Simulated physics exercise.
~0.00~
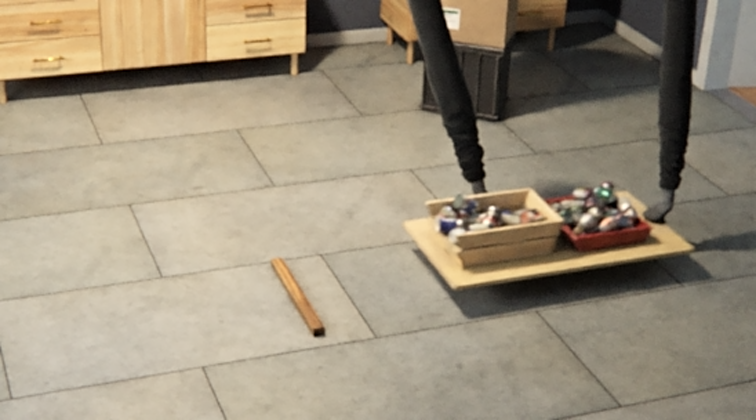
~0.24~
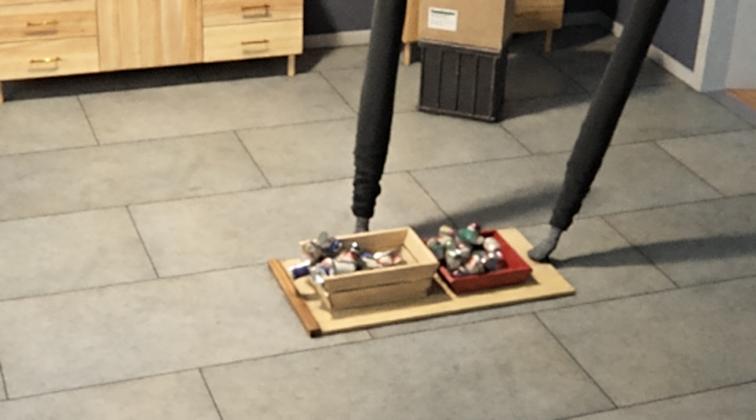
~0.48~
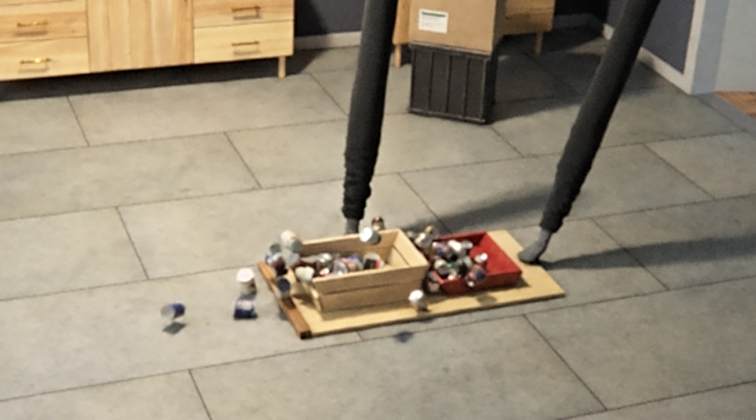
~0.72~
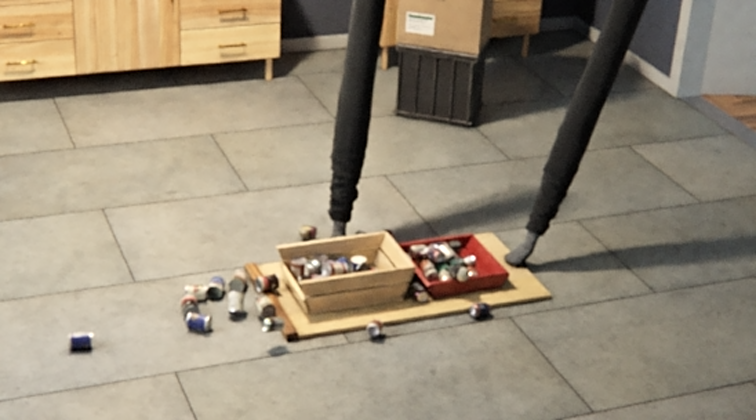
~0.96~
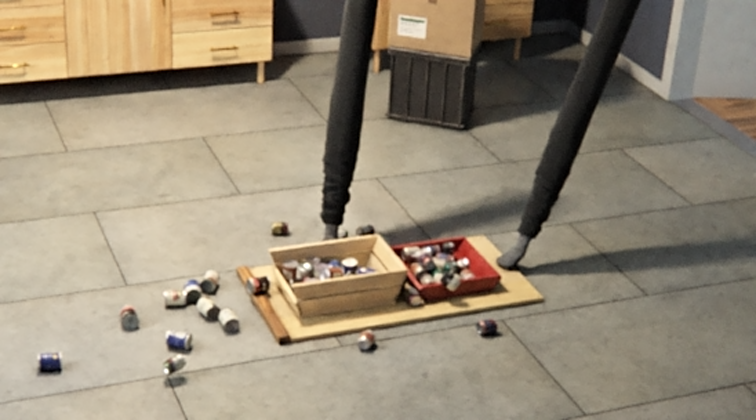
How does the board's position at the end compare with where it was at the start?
At the start the board is over the right side of the floor, clear of the brown wooden strip. At the end it is farther left and a little nearer the viewer, with its left edge up against the strip.
